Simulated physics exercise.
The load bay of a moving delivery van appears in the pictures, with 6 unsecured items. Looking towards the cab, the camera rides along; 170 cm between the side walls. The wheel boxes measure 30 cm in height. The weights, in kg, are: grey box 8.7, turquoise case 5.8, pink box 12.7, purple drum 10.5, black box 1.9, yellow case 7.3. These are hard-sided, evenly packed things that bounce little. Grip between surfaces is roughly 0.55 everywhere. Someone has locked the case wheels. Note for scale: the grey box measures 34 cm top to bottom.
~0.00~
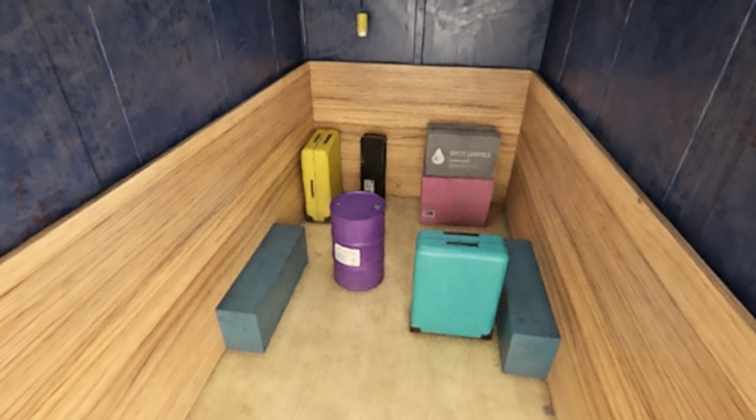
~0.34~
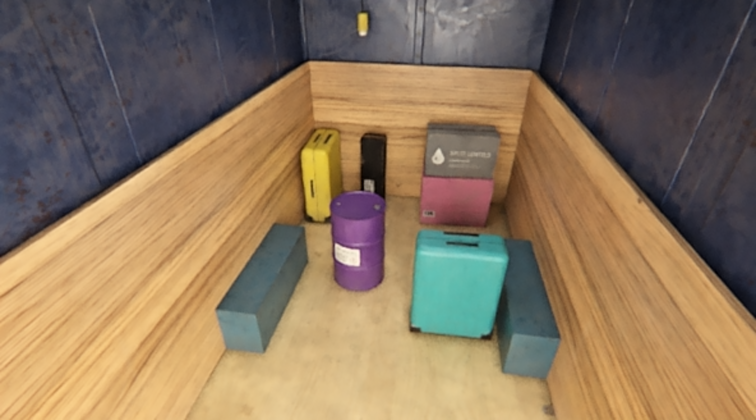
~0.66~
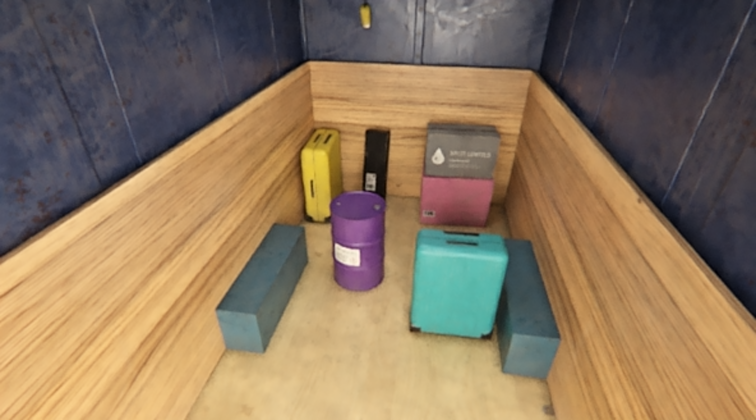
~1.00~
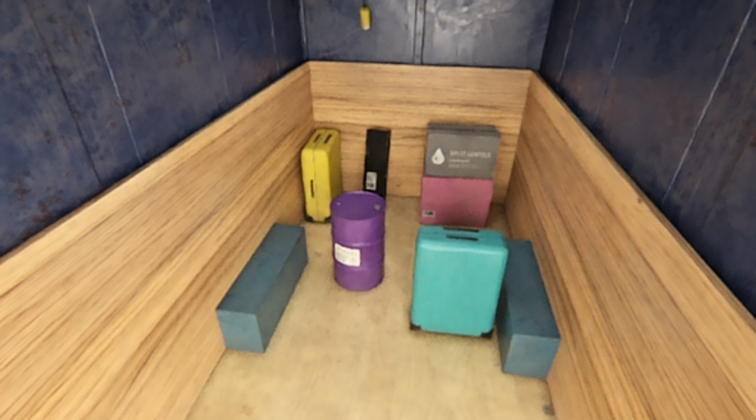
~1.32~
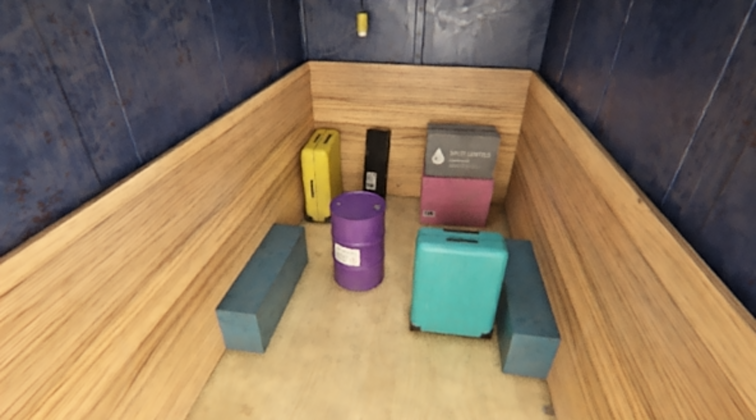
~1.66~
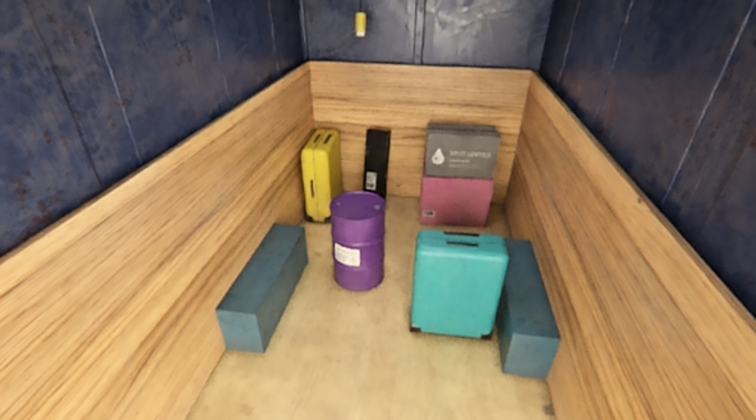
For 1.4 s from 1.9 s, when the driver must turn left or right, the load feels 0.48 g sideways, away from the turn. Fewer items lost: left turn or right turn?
My guess is the right bend spares more.
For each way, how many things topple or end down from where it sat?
Heading left gives 2 while heading right gives 0.
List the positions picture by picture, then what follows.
The first frame shows steady run; grey box (460, 151); turquoise case (455, 285).
The second frame shows push 0.34 g forwards; black box (374, 174); yellow case (323, 175).
The third frame shows push 0.35 g forwards; black box (376, 170) 13° off upright; pink box (454, 192).
The fourth frame shows push 0.28 g forwards; black box (376, 169) 16° off upright; yellow case (323, 175).
The fifth frame shows steady run; black box (376, 169) 16° off upright; pink box (454, 192).
The sixth frame shows steady run; grey box (460, 151); turquoise case (455, 285).
Turning left. At 2.46 s, push 0.48 g right; black box 22° off upright; yellow case 16° off upright.
After 2.66 s, push 0.48 g right; yellow case 47° off upright; black box 32° off upright.
After 2.96 s, push 0.48 g right; grey box moved 13 cm near (477, 152); yellow case 51° off upright; black box 39° off upright.
In the end (3.9 s), toppled in the load bay, black box and yellow case; not toppled but over 15 cm from the start, grey box; the other 3 under 15 cm from the start. In the last view, grey box near (486, 153), turquoise case near (458, 286).
Turning right instead, nothing is lost, 0 of 6 in all.
